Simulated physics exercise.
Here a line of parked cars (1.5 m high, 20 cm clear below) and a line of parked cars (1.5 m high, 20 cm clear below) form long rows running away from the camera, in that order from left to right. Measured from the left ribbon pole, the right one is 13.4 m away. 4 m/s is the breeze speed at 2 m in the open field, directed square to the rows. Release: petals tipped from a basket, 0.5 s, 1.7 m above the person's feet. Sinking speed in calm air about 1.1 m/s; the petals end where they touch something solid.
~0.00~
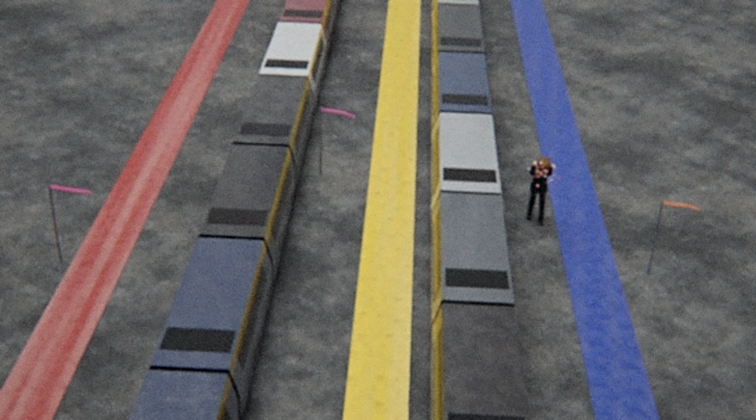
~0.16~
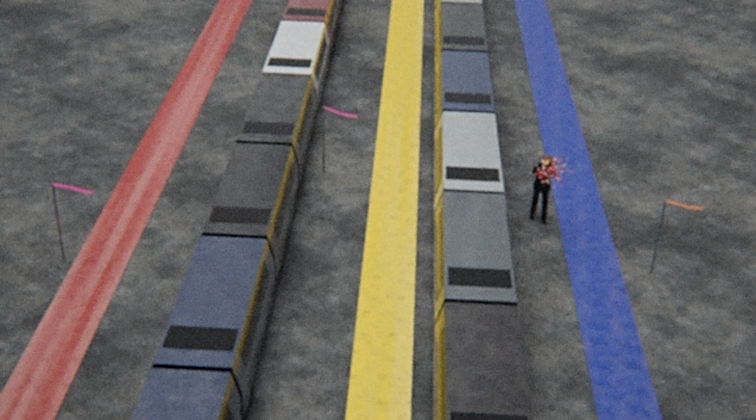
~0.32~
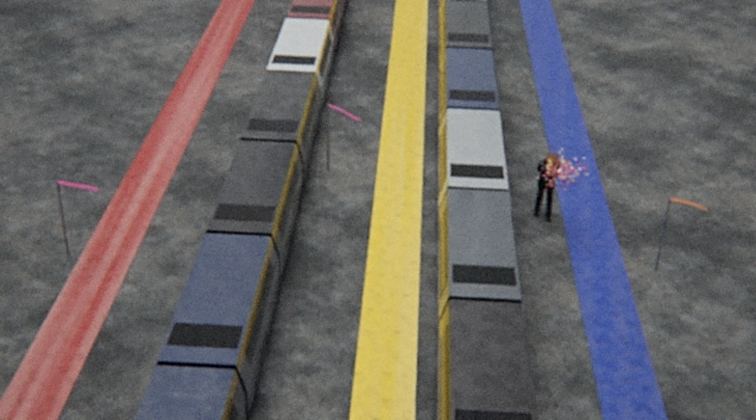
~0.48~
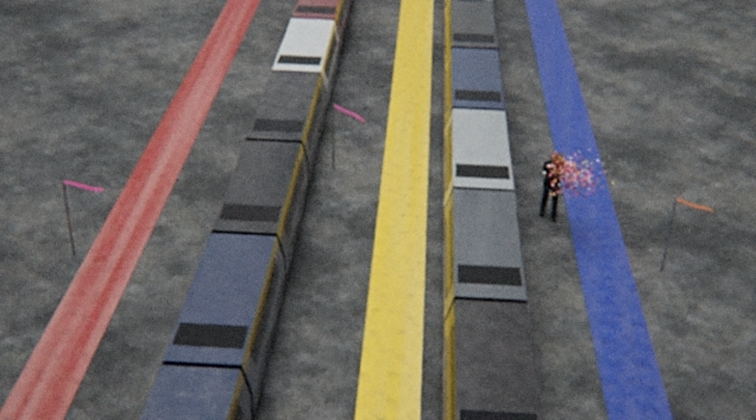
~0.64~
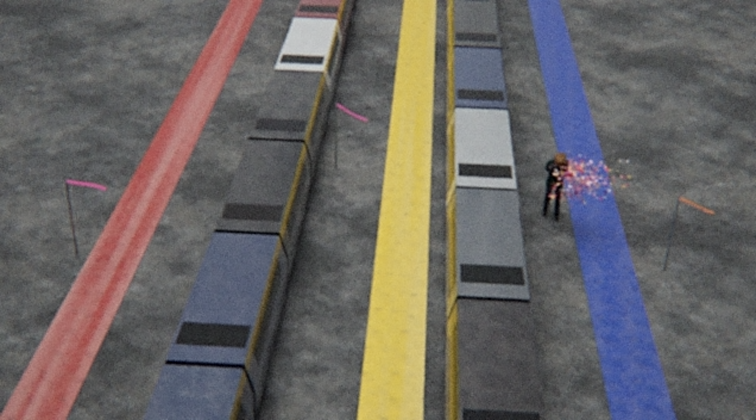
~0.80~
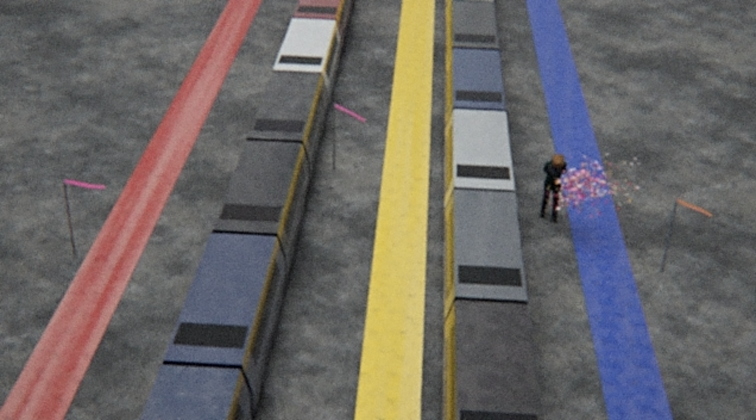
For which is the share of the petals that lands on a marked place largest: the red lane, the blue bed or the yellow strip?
It is blue that catches most.
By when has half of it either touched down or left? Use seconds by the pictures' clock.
Roughly at 2.0 s.
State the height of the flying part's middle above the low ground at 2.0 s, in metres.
0.2 m.
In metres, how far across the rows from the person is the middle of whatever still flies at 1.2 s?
My estimate would be some 1.0 metres.
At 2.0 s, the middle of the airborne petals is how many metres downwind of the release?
I'd put it near 1.0 metres.
After 1.2 s, 2 % is no longer flying here, and 0 % lies on the yellow strip, 0 % on the red lane and 1 % on the blue bed; the middle of what still flies is 0.8 m above the low ground, near (588, 202).
After 2.0 s, 56 % is no longer flying here, and 0 % lies on the yellow strip, 0 % on the red lane and 28 % on the blue bed; the middle of what still flies is 0.3 m above the low ground, near (588, 221).
After 3.5 s, 96 % is no longer flying here, and 0 % lies on the yellow strip, 0 % on the red lane and 44 % on the blue bed.
After 8.0 s, 100 % is no longer flying here, and 0 % lies on the yellow strip, 0 % on the red lane and 45 % on the blue bed.
After 45.0 s, 100 % is no longer flying here, and 0 % lies on the yellow strip, 0 % on the red lane and 45 % on the blue bed.
